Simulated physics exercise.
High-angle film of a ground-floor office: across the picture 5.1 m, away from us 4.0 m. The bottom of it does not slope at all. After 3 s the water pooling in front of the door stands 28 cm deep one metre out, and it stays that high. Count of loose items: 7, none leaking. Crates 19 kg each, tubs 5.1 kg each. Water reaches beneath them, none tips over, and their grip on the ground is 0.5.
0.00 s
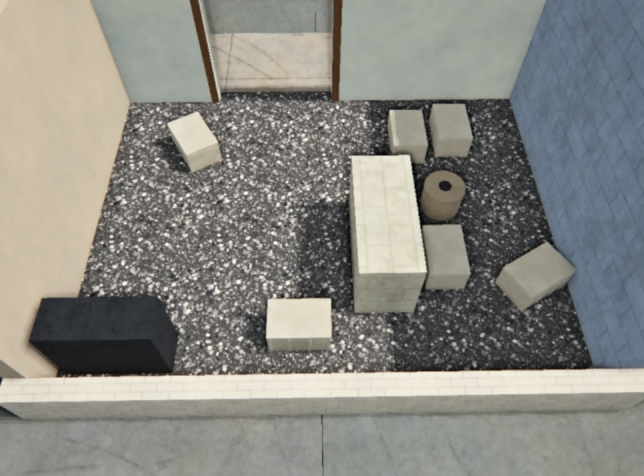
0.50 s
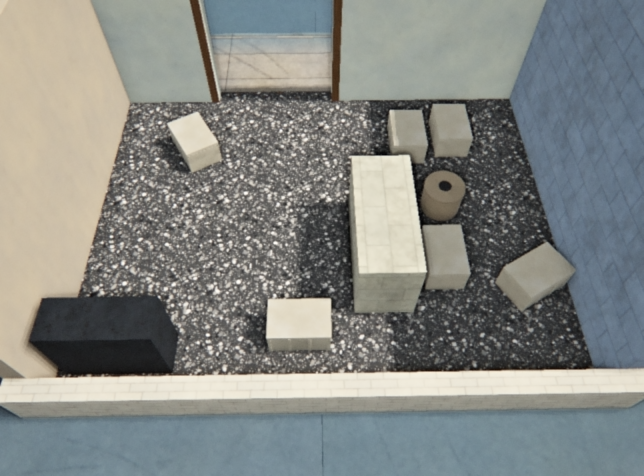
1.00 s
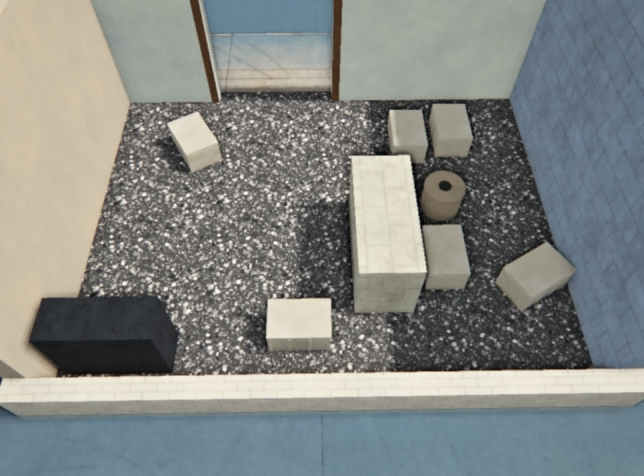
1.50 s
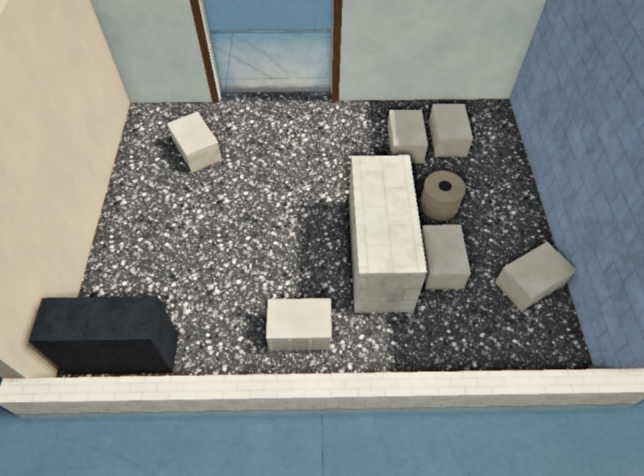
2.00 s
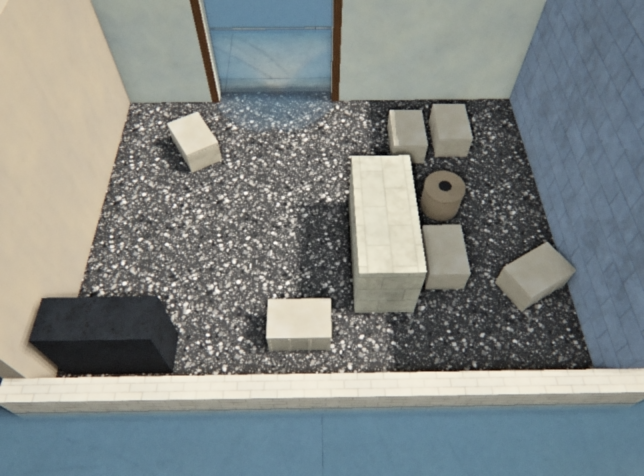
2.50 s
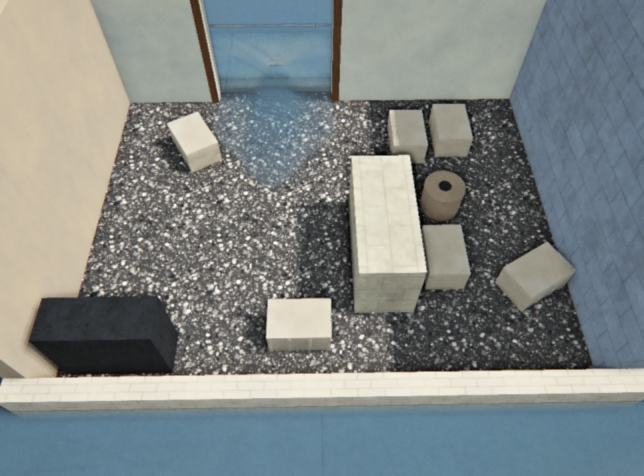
To begin with, pale blocks, a round tub and a dark box sit on a speckled floor, with dry ground outside the doorway. Blue water then covers the ground outside and deepens at the door. Finally it spreads inward across the floor in a rounded patch, while the objects stay still.
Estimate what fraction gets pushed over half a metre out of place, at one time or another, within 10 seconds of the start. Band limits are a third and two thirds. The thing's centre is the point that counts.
It is a middling fraction, from a third to two thirds.
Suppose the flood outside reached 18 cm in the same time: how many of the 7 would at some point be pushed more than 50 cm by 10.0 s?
2.
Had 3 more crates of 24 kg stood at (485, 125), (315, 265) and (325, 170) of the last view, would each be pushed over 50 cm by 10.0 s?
One by one, in that order: Below it, above it, below it.
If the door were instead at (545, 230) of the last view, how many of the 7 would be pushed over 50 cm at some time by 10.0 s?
The answer then is 7.
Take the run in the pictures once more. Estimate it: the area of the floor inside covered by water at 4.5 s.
Close to 11.5 m2, I'd say.
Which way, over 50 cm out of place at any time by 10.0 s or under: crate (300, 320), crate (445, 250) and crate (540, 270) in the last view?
Taking them in turn, the first is beyond the limit, the second within the limit and the third beyond the limit.
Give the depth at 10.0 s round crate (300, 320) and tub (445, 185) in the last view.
12 and 11 cm.
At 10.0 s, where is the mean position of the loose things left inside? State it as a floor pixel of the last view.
The centre is close to (412, 187).
After 3.5 s 0 of 7 are over 50 cm from their spots; 0 afloat.
After 4.5 s 0 of 7 are over 50 cm from their spots; 0 afloat.
After 7.0 s 3 of 7 are over 50 cm from their spots; 3 afloat.
After 10.0 s 3 of 7 are over 50 cm from their spots, and 4 have been at some point; 5 afloat.
